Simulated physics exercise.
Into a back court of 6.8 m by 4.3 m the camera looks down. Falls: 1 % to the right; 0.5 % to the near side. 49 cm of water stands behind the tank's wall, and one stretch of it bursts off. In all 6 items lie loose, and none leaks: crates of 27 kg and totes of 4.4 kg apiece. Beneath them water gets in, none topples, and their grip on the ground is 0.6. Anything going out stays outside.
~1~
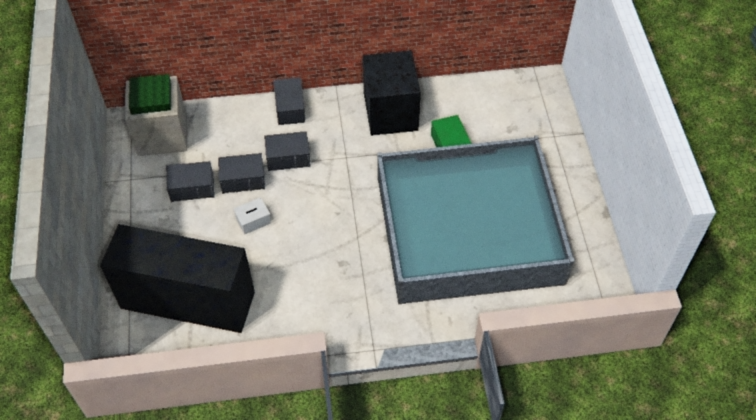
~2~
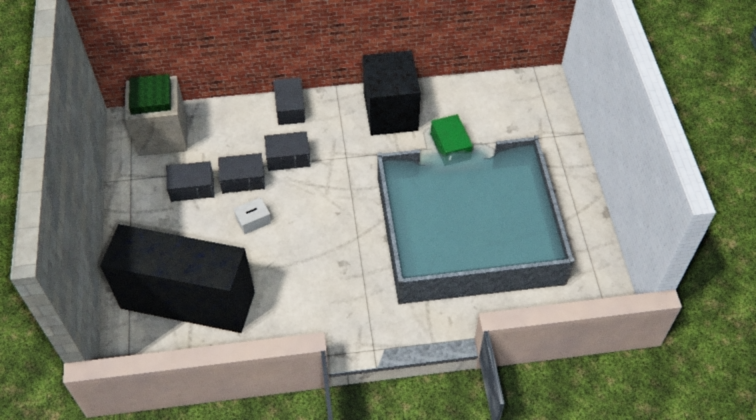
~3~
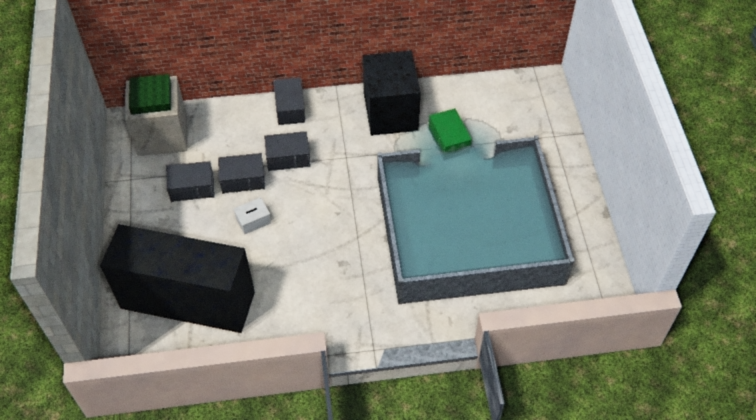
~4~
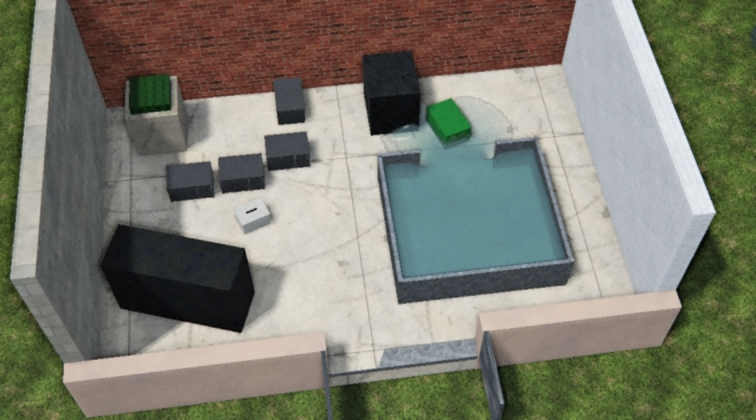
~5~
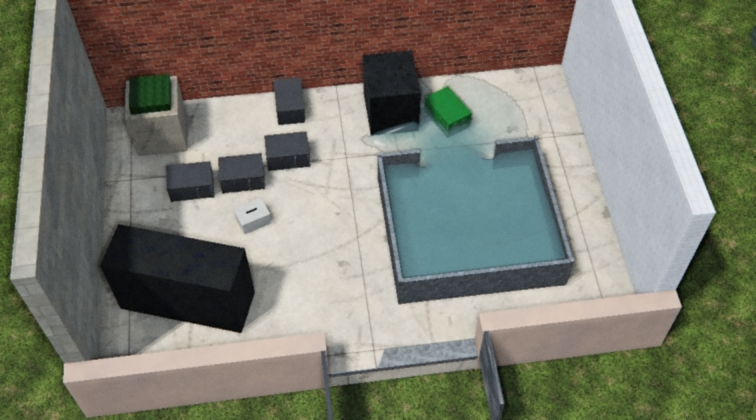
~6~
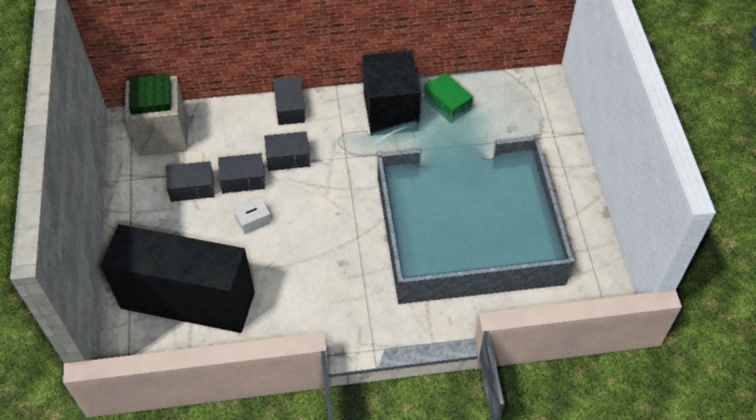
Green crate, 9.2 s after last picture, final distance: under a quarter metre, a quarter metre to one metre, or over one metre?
Expect a big change in position.
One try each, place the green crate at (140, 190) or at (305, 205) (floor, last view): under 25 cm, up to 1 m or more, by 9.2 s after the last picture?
Results, in order: Essentially stationary, then essentially stationary.
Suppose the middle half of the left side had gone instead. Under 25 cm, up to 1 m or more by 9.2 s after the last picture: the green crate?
Note: Green crate unmoved.
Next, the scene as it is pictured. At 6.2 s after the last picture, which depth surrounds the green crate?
The depth there is around 6 cm.
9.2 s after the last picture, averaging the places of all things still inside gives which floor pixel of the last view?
The centre sits near (268, 197).
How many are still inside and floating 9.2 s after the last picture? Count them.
The count is 0.
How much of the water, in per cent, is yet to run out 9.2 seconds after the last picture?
Around 88 % of the water.
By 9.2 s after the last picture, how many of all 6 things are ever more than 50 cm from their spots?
1.
Then, 1.2 s after the last picture the green crate is near (534, 68), 1.7 m from its start, afloat; 0 of 6 are out; 1 afloat.
Then, 3.8 s after the last picture the green crate is near (608, 285), 3.1 m from its start, afloat; 0 of 6 are out; 1 afloat.
Then, 6.2 s after the last picture the green crate is near (394, 317), 3.0 m from its start, aground; 0 of 6 are out; 0 afloat.
Then, 9.2 s after the last picture the green crate is near (380, 321), 3.1 m from its start, aground; 0 of 6 are out; 0 afloat.
